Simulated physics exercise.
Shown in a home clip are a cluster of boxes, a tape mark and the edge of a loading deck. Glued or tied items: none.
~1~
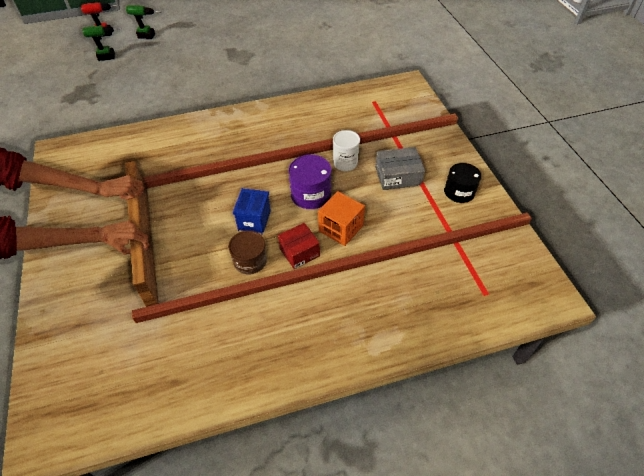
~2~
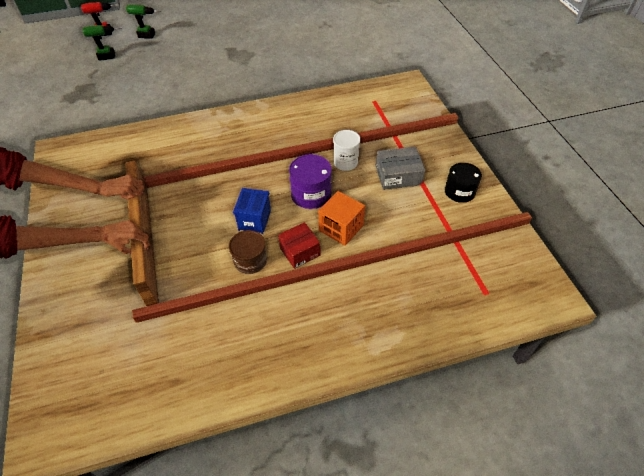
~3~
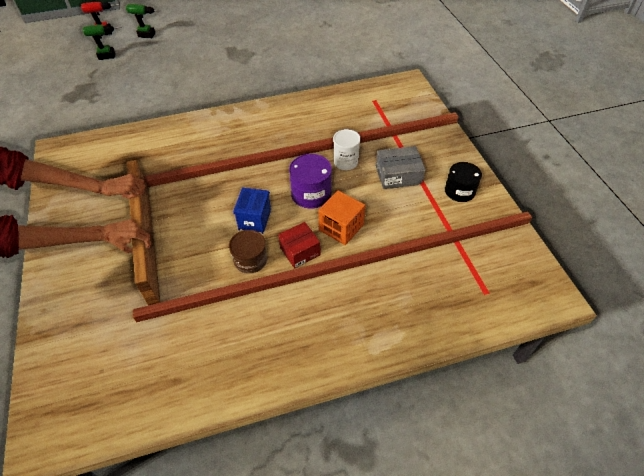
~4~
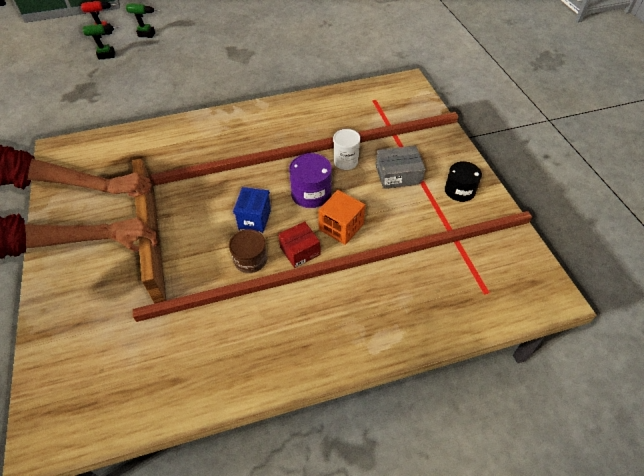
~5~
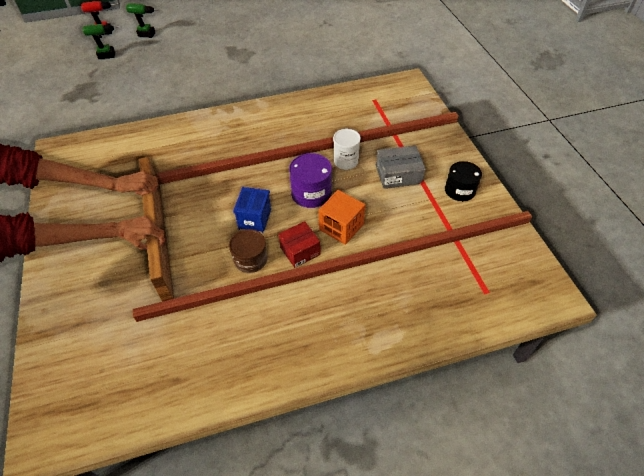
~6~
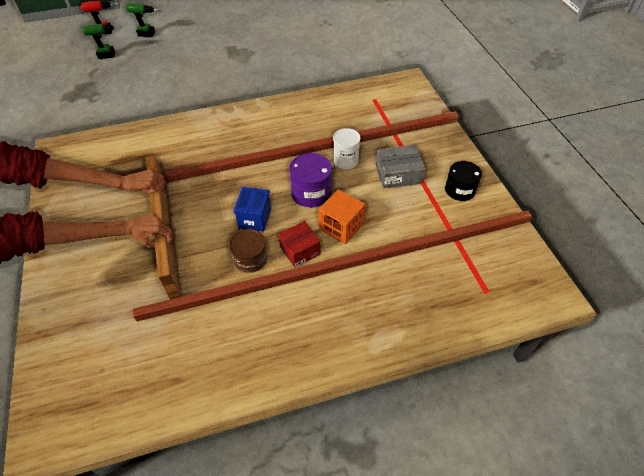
Two hands slide a wooden plank slightly right toward a cluster of containers between red rails.
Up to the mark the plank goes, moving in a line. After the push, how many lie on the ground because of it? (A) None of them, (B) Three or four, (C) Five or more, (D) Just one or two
Option D: Just one or two.
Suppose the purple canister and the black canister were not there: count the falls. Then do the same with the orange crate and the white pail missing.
You'd see 0 fallen, and 1 in the other try.
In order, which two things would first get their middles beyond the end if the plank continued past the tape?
Order: Grey parcel before black canister.
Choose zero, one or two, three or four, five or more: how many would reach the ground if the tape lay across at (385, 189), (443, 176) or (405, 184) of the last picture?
Result per tape, in order - none at all / either one or two / zero.
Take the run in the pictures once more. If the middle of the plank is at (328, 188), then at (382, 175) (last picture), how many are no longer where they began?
By then 6, and later 7.
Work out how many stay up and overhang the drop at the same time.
1 in all.
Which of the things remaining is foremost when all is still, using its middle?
It is the black canister.
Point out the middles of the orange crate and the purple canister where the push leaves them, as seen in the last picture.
Orange crate at about (463, 181), purple canister at about (458, 147).
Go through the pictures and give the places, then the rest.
In the first frame, black canister (462, 183); grey parcel (399, 169); white pail (346, 151); plank (141, 231); tape (421, 182).
In the second frame, grey parcel (400, 168); orange crate (342, 218).
In the third frame, white pail (346, 150); blue tote (253, 211).
In the fourth frame, black canister (463, 182); brown pail (249, 252).
In the fifth frame, grey parcel (400, 167); purple canister (311, 181).
In the sixth frame, black canister (463, 181); grey parcel (400, 167); white pail (346, 150); plank (163, 224); tape (421, 180).
Soon after, none off yet; black canister at rest near (463, 181); grey parcel at rest near (400, 167); white pail at rest near (346, 150).
After that, none off yet; black canister at rest near (463, 181); grey parcel displaced a little near (418, 163); white pail at rest near (346, 149).
In the end, the number that fall off is one or two; gone, grey parcel.
